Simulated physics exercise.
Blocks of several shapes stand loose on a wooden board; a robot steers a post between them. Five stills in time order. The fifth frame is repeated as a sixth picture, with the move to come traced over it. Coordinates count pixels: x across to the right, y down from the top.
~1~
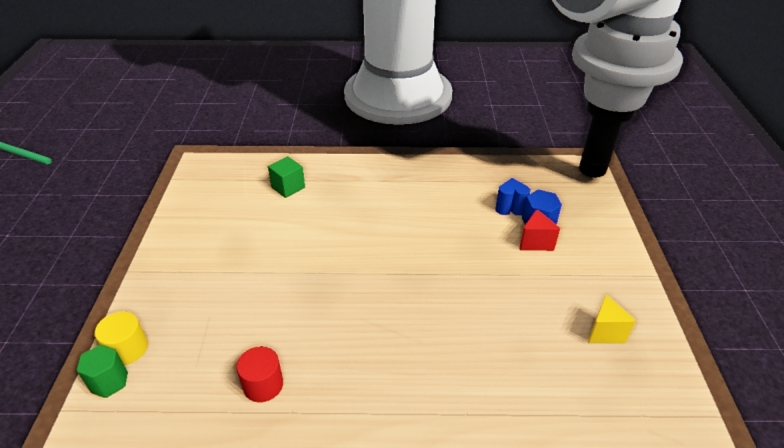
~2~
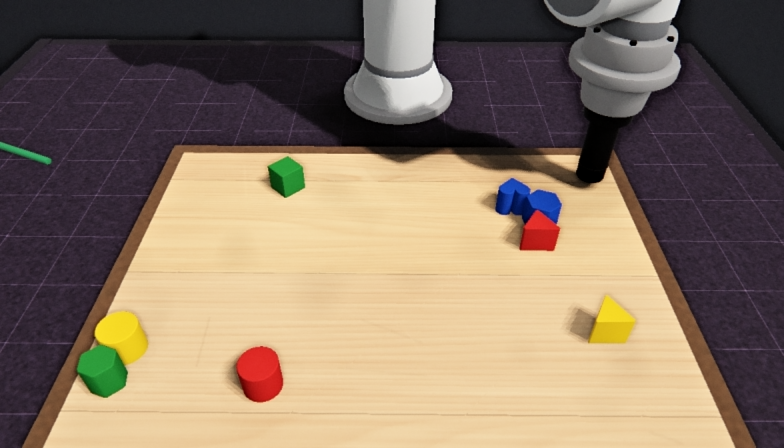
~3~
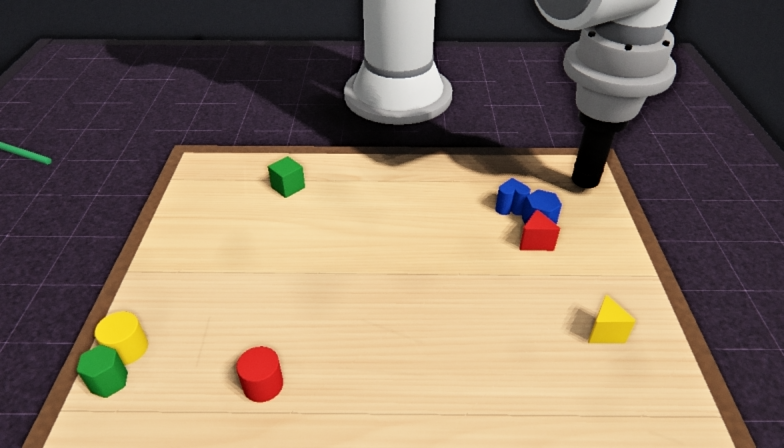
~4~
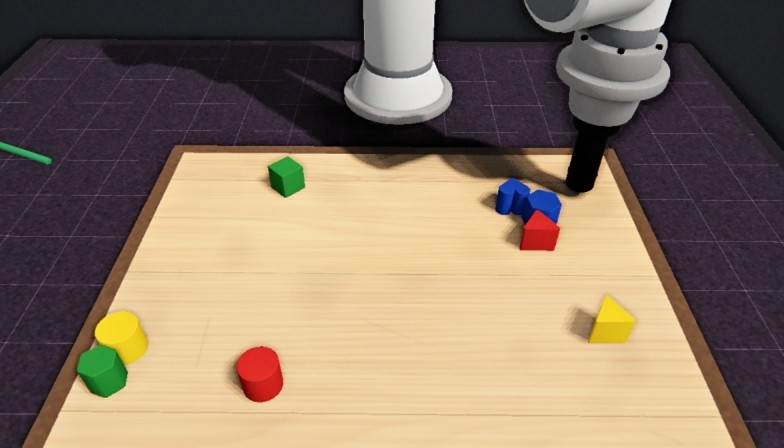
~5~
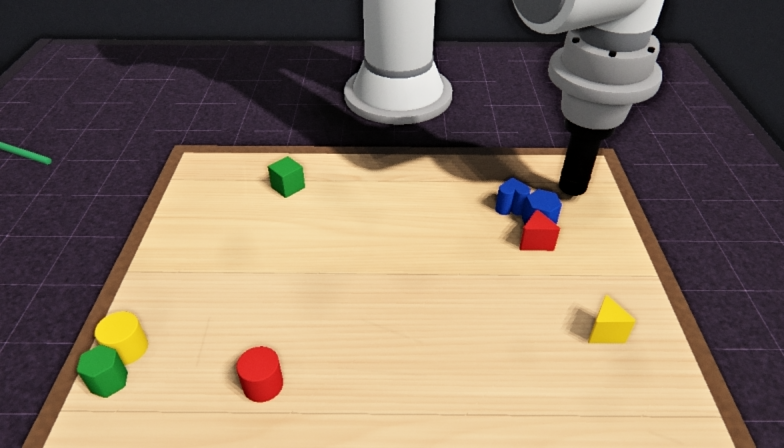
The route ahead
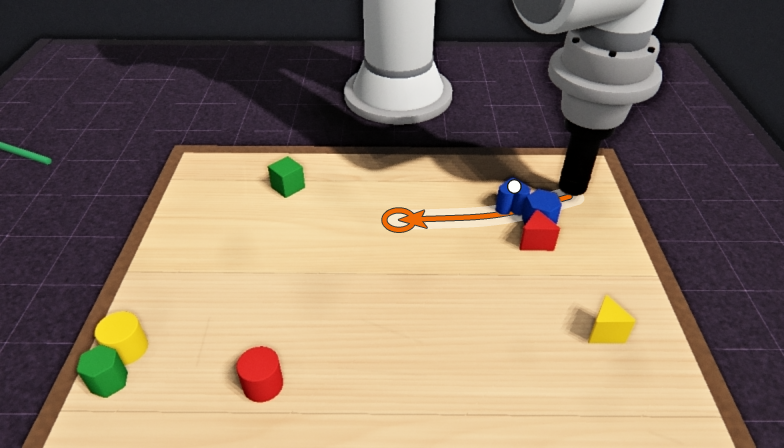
A robot arm moves its black post a short way left and toward the viewer, nearing the blue blocks beside a red one at the board's upper right, while the scattered green, yellow, red and blue blocks stay still.
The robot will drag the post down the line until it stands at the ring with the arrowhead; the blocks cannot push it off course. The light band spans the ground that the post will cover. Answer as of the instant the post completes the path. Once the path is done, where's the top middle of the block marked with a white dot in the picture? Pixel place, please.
Put as a pixel place, it's (433, 180).
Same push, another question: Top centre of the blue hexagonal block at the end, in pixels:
When the path ends, it will be at (523, 212).
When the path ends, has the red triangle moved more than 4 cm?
No, that is not how it ends up.
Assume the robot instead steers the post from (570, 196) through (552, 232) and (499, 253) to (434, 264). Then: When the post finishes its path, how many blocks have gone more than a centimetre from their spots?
Once the path ends, two blocks will have shifted.
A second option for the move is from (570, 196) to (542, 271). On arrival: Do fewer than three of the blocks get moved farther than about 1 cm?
Yes, it checks out.
Path on the board, from (570, 196) by way of (490, 216) to (399, 220); the dot is on the blue heart.
On the path given first. One third of the way, post at (519, 202); blue heart at (493, 188), turned 25° clockwise; red triangle at (543, 233), turned 20° anticlockwise; blue hexagonal block at (528, 210), turned 40° anticlockwise.
Two thirds of the way, post at (461, 209); blue heart at (443, 183), turned 105° clockwise; red triangle at (544, 234), turned 25° anticlockwise; blue hexagonal block at (523, 212), turned 60° anticlockwise.
At the end, post at (399, 211); blue heart at (433, 180), turned 135° clockwise; red triangle at (544, 234), turned 25° anticlockwise; blue hexagonal block at (523, 212), turned 60° anticlockwise.
